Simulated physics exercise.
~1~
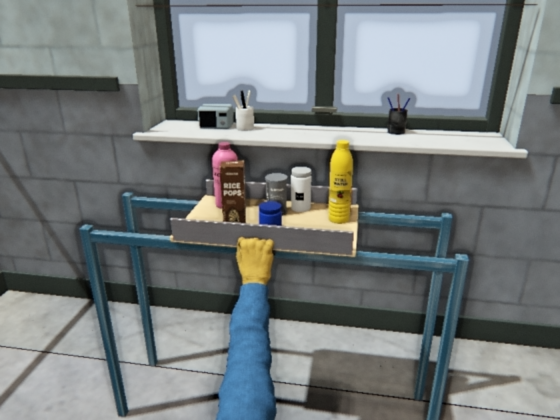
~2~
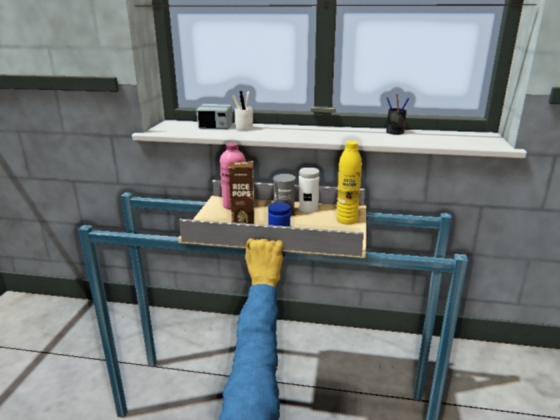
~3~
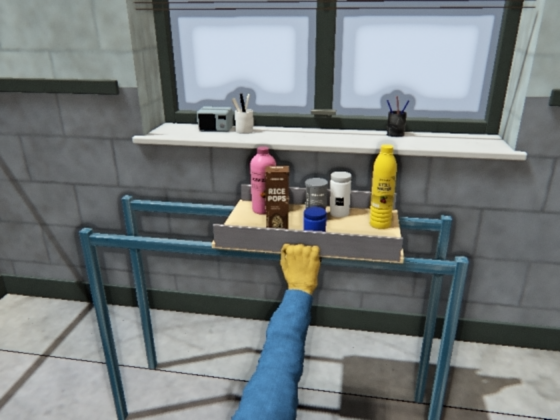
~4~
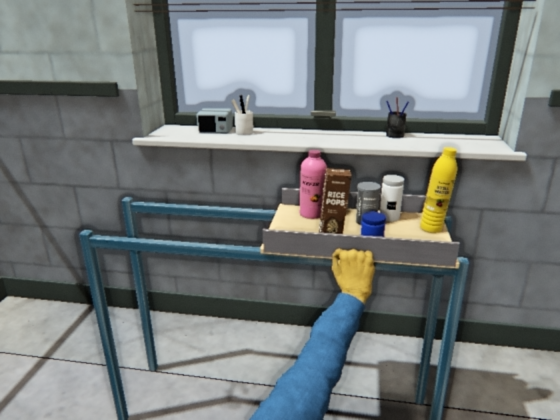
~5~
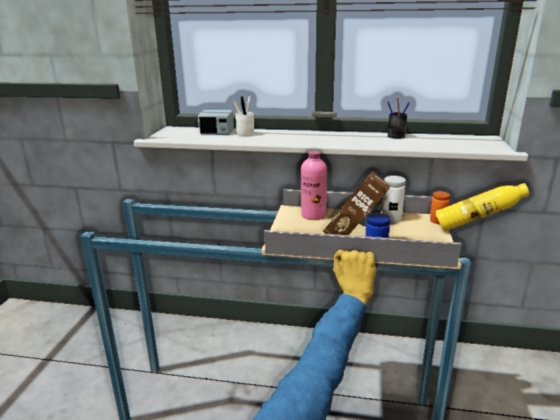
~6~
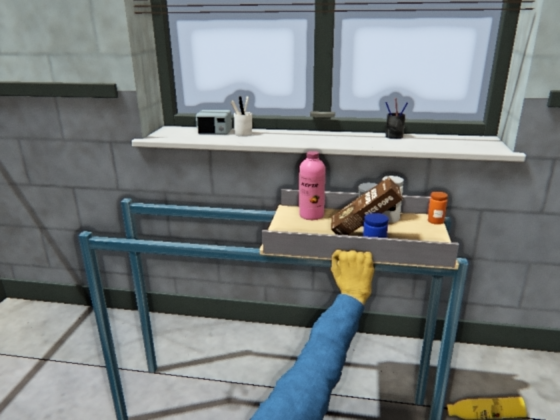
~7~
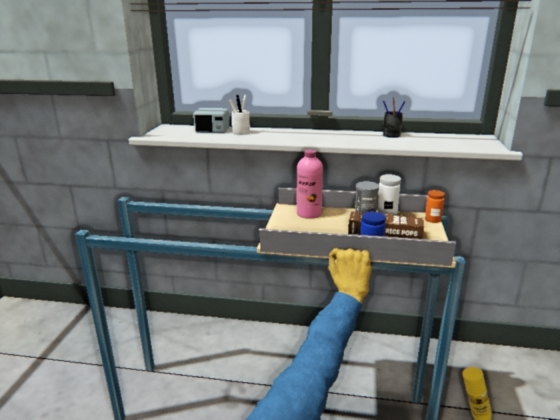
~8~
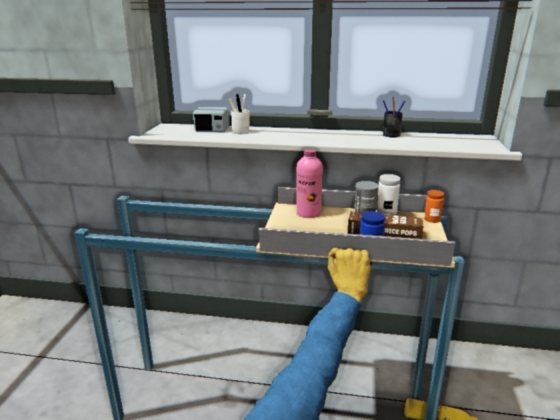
A yellow-gloved hand on a blue-sleeved arm grips the front of a shallow tray resting on blue rails, seen from slightly above, beneath a windowsill in a grey-walled room. The tray holds a pink bottle at left, a brown carton, grey, white and blue containers, and a yellow bottle at right. The tray slides right and stops at the end of the rails. The yellow bottle tips over the right side, revealing an orange container, and drops to the floor. Meanwhile the carton topples rightward and ends lying flat, while the rest stay upright.
